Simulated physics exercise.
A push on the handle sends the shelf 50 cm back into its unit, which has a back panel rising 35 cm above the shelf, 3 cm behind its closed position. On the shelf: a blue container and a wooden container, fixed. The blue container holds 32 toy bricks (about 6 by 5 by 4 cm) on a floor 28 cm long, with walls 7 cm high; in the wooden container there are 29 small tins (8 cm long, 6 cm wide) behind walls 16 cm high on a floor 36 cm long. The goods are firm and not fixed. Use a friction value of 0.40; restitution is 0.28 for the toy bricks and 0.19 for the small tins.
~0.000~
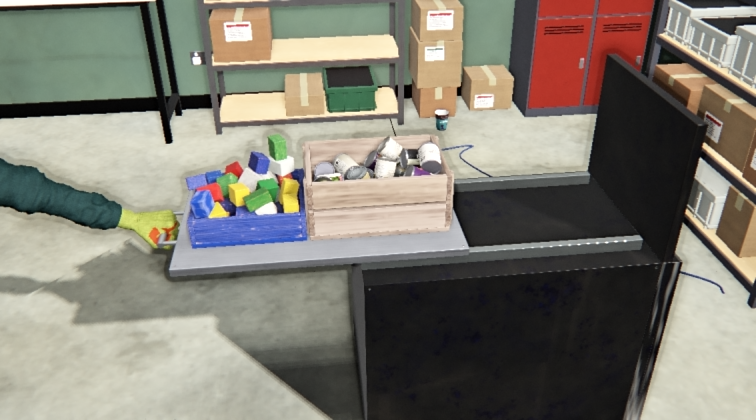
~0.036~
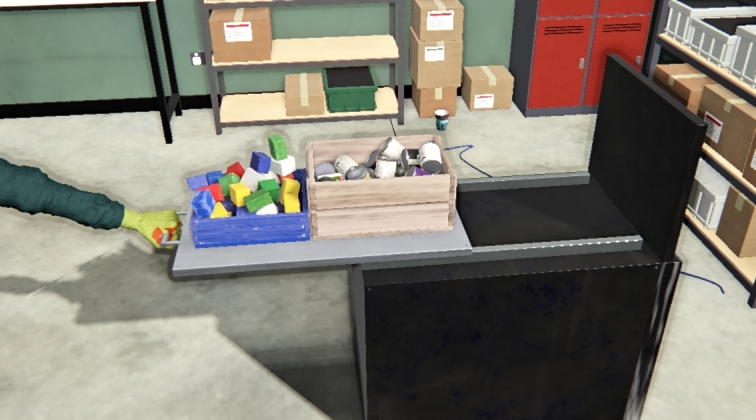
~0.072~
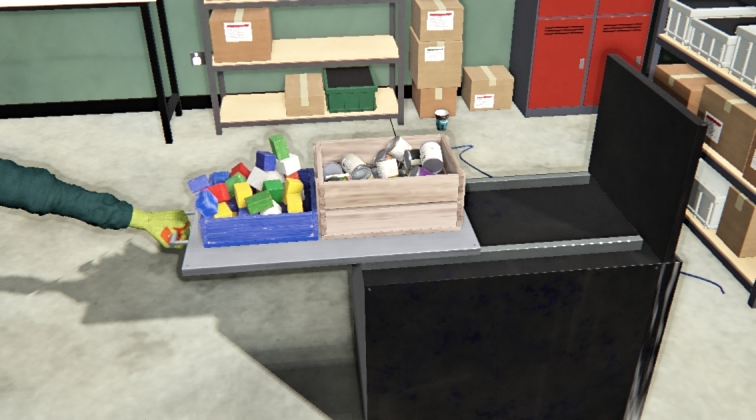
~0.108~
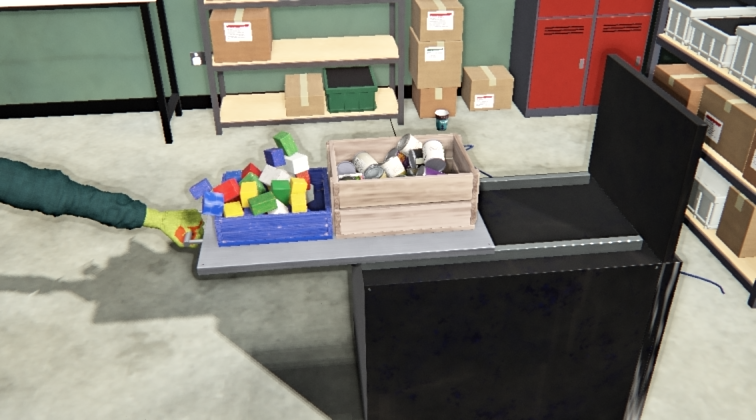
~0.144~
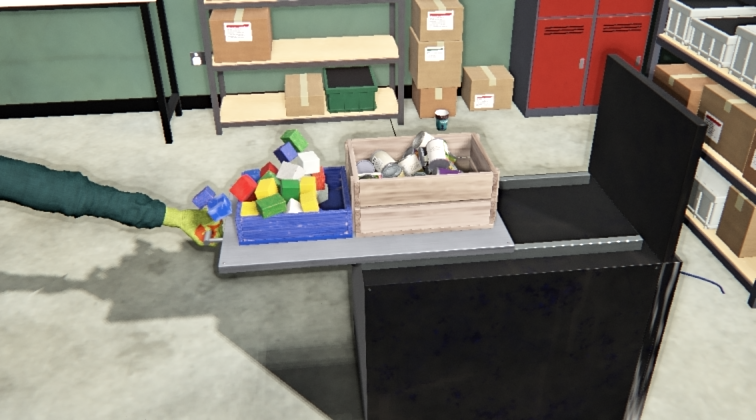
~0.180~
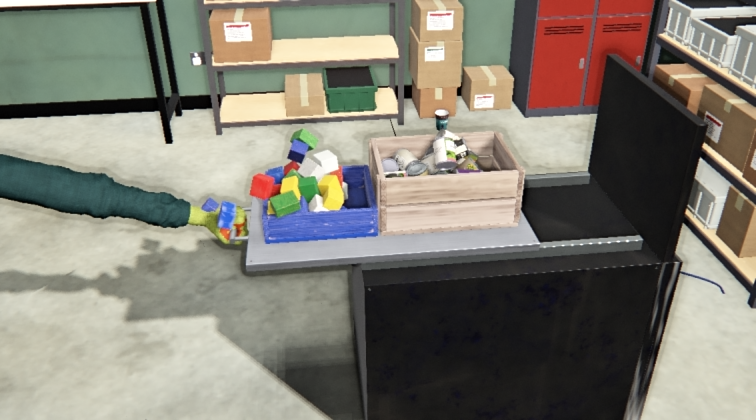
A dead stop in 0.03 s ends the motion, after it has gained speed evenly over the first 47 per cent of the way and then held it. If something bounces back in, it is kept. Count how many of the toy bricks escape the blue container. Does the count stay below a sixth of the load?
No, it goes over a sixth.
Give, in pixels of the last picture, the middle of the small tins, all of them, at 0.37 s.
Near (565, 171).
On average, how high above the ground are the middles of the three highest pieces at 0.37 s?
Close to 90 cm, on average.
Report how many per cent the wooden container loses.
About 0 percent for the wooden container.
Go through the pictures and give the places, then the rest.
In the first frame (each is followed by its nearest rim corner in this view), blue container, (193, 220); wooden container, (312, 183); moved in 0 cm; none out.
The second frame shows blue container, (196, 220); wooden container, (315, 183); moved in 1 cm.
The third frame shows blue container, (205, 220); wooden container, (324, 183); moved in 3 cm; 1 out, the lowest brick at (199, 184).
The fourth frame shows blue container, (220, 219); wooden container, (338, 182); moved in 7 cm; 2 out, the lowest brick at (201, 189).
The fifth frame shows blue container, (241, 217); wooden container, (359, 181); moved in 12 cm; 2 out, the lowest brick at (204, 198).
The sixth frame shows blue container, (267, 216); wooden container, (386, 179); moved in 20 cm; 3 out, the lowest brick at (208, 210).
After 0.29 s, the runners reach their end.
After 0.37 s, blue container 27 in, 5 out and wooden container 29 in, 0 out.
After 0.49 s, blue container 25 in, 7 out and wooden container 28 in, 1 out.
After 0.71 s, blue container 24 in, 8 out and wooden container 29 in, 0 out.
When it is over (at 1.14 s), blue container 24 in, 8 out and wooden container 29 in, 0 out. Asked share, 8 of 32, 25 per cent.
